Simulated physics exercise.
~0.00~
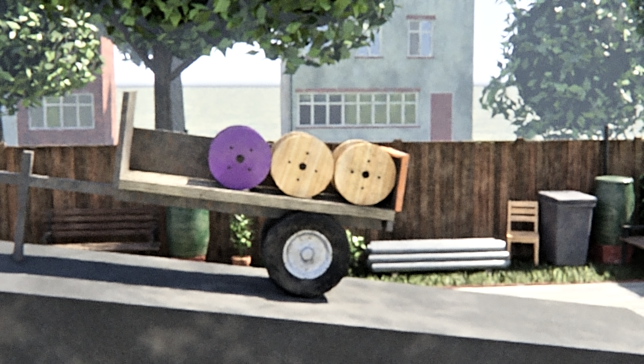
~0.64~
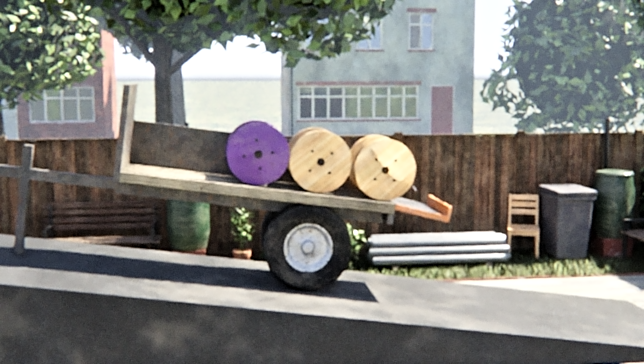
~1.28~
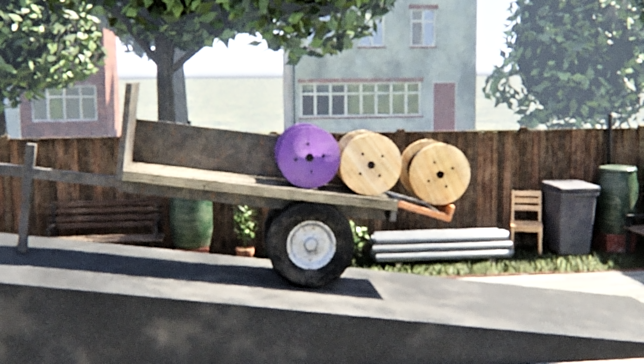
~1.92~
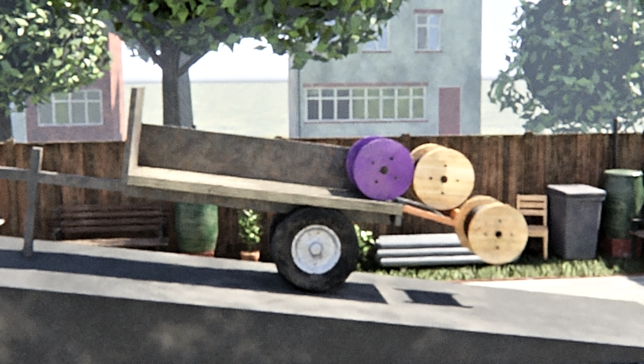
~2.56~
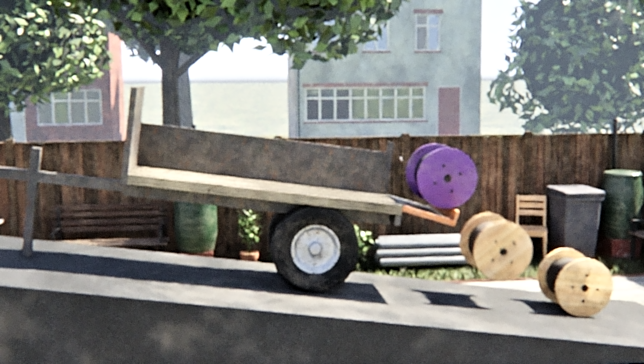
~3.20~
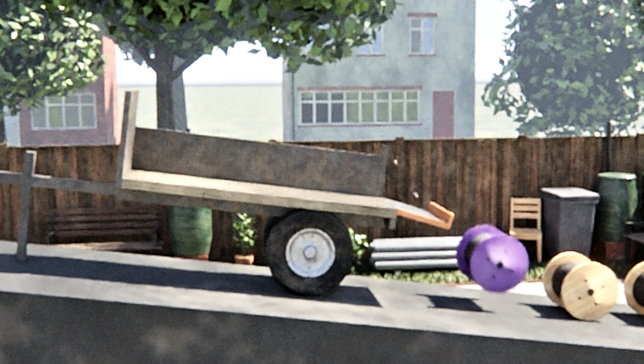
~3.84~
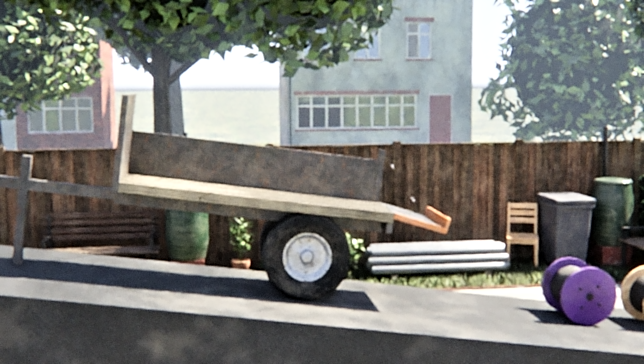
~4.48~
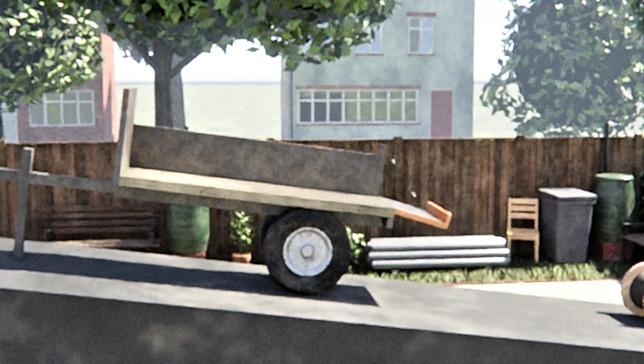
Three cable reels, one purple and two pale wooden ones, sit side by side against the raised tailgate of an open-sided trailer parked on a sloping road. The tailgate swings down to the right and stops at a slight downward slant, and the reels start rolling toward it. The rightmost wooden reel drops off the end first, followed by the other wooden one. The purple reel rolls over the gate last and falls to the road. All three travel away to the right, the purple one passing out of view, leaving the trailer empty.
